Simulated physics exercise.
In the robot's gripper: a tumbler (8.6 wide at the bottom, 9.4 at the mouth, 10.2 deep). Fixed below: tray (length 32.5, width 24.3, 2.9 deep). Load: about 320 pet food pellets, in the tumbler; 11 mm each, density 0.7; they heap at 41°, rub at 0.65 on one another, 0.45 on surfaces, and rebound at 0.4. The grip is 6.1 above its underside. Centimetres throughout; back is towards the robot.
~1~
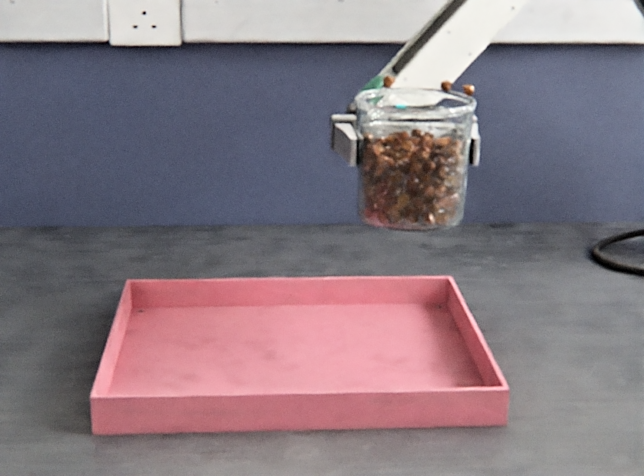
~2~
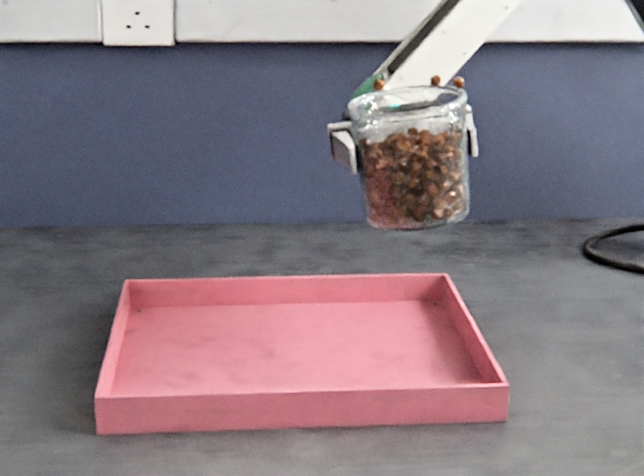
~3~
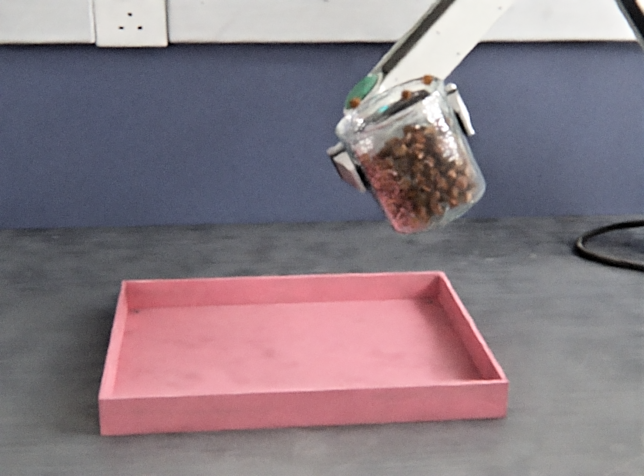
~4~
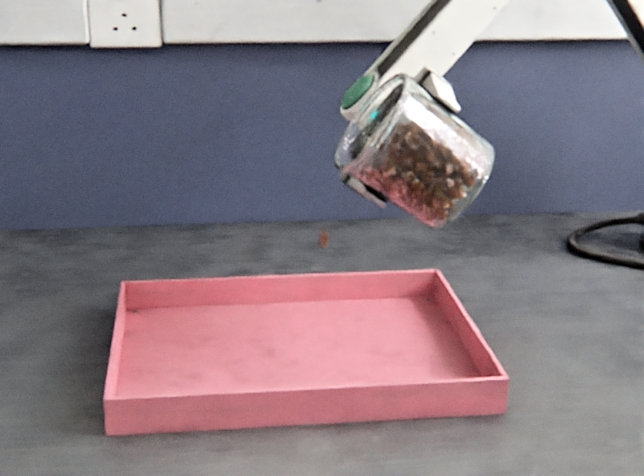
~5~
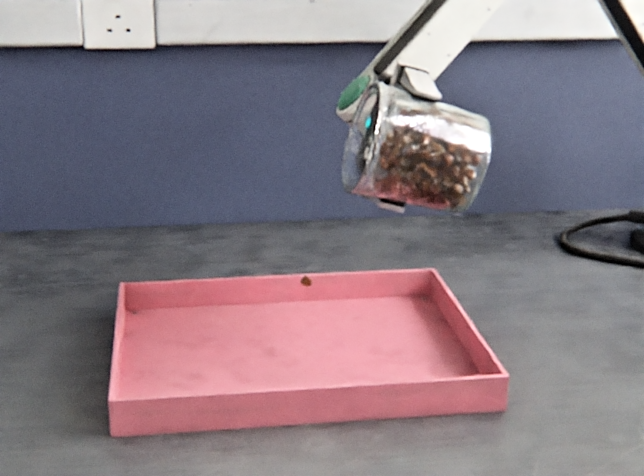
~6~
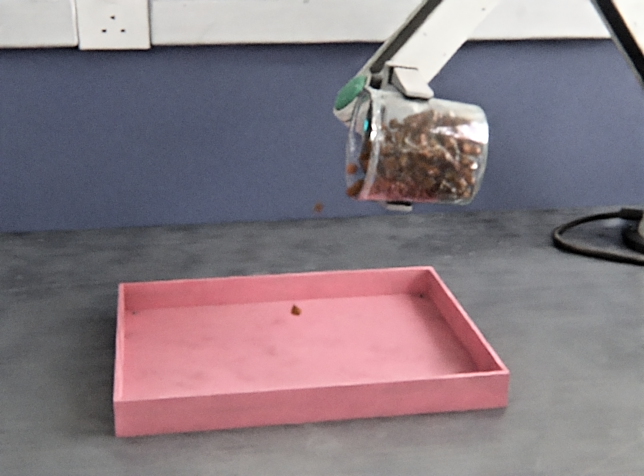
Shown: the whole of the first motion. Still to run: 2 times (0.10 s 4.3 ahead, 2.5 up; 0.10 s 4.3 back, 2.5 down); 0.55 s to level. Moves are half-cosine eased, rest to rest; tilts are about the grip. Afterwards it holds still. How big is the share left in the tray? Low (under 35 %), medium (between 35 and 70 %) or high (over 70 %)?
Answer: High; over 70 % of the pet food pellets finish in the tray.
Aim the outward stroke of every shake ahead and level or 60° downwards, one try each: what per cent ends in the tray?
Some 80 and 25 per cent.
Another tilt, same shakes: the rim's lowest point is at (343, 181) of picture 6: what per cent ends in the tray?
Some 75 per cent.
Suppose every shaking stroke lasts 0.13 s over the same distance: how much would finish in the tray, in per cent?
Then about 80 per cent.
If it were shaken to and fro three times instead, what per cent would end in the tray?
It would be near 100 per cent.
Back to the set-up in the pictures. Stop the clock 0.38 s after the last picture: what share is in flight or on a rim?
Some 6 per cent.
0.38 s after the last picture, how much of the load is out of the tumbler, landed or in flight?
Some 95 per cent.
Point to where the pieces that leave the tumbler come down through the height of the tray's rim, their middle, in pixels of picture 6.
Around (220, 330).
Then, 0.38 s later, tilted 82° forward, highest piece 20 above the table; 276 in the tray, 19 in the tumbler, 1 on the table or floor, 20 in flight or on a rim.
Then, 0.76 s later, tilted 22° forward, highest piece 17 above the table; 304 in the tray, 8 in the tumbler, 4 on the table or floor.
Then, 1.15 s later, level, highest piece 16 above the table; 304 in the tray, 8 in the tumbler, 4 on the table or floor.
Then, 2.20 s later, level, highest piece 16 above the table; 304 in the tray, 8 in the tumbler, 4 on the table or floor.
At rest, 304 in the tray, 8 in the tumbler, 4 on the table or floor. That is 96 % in the tray.
